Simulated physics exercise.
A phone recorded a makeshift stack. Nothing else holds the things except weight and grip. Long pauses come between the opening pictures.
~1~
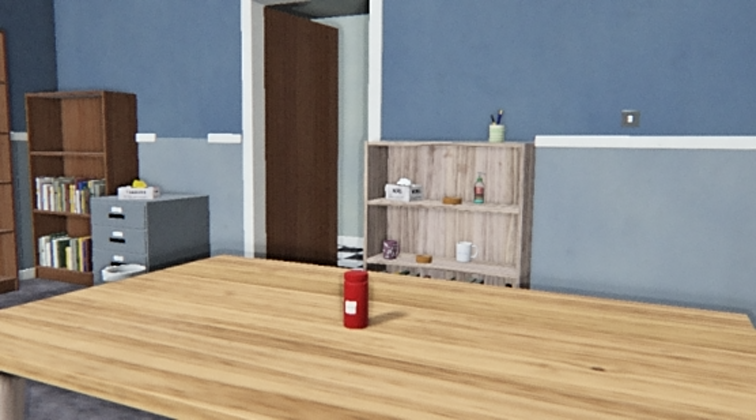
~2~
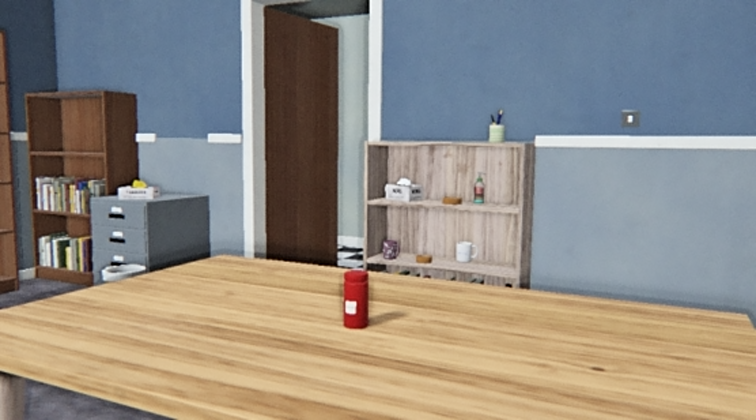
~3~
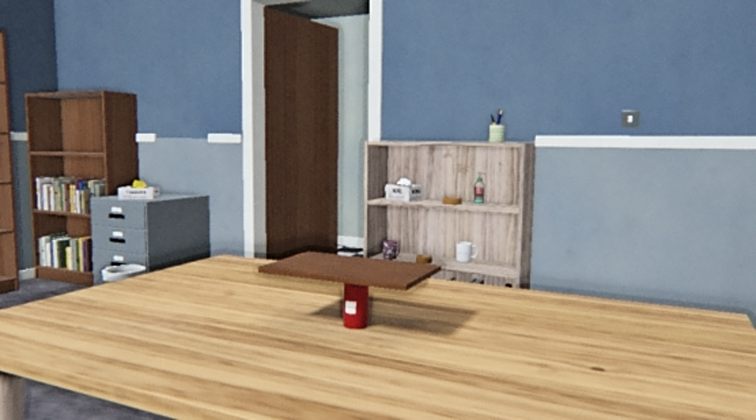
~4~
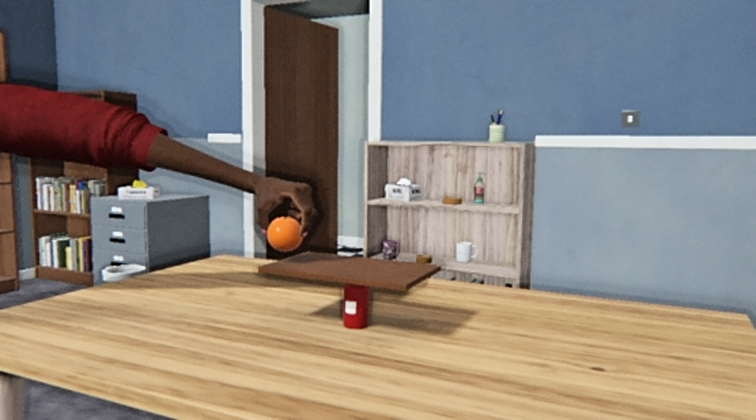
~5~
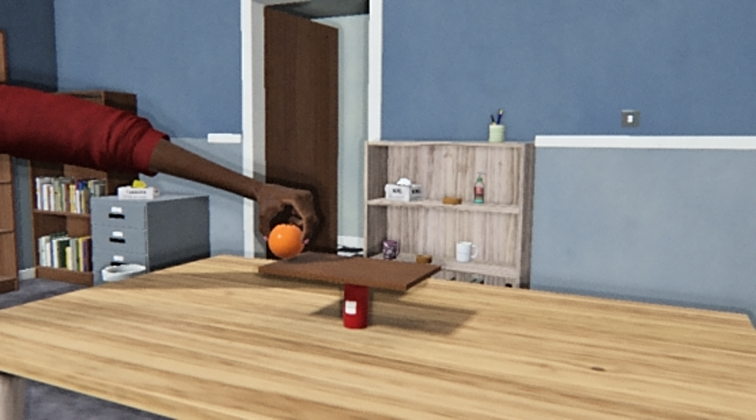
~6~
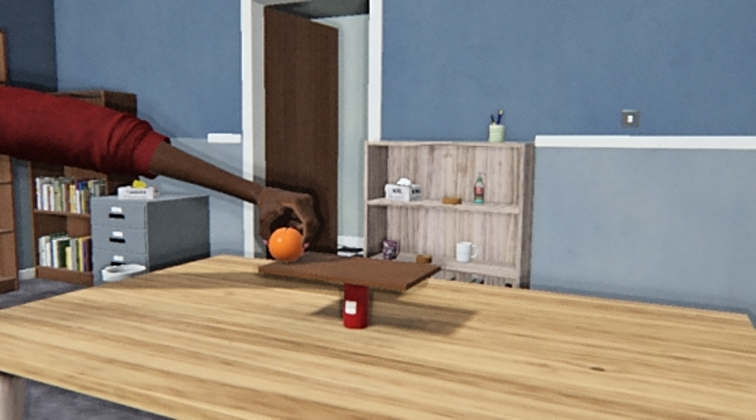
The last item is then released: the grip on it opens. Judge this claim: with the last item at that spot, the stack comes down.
The claim is right.
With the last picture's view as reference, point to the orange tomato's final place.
End spot: Near (273, 302).
Then, 0.30 s past the last view, orange tomato now fallen; brown board rocked 31° from its first pose.
Then, 0.40 s past the last view, brown board rocked 50° from its first pose.
Then, 0.90 s past the last view, brown board rocked 44° from its first pose.
Finally, fallen, orange tomato; down or leaning hard in the stack, brown board; red shaker still in place. Final places as the last picture's camera would see them, orange tomato near (273, 302). The stack loses its balance.
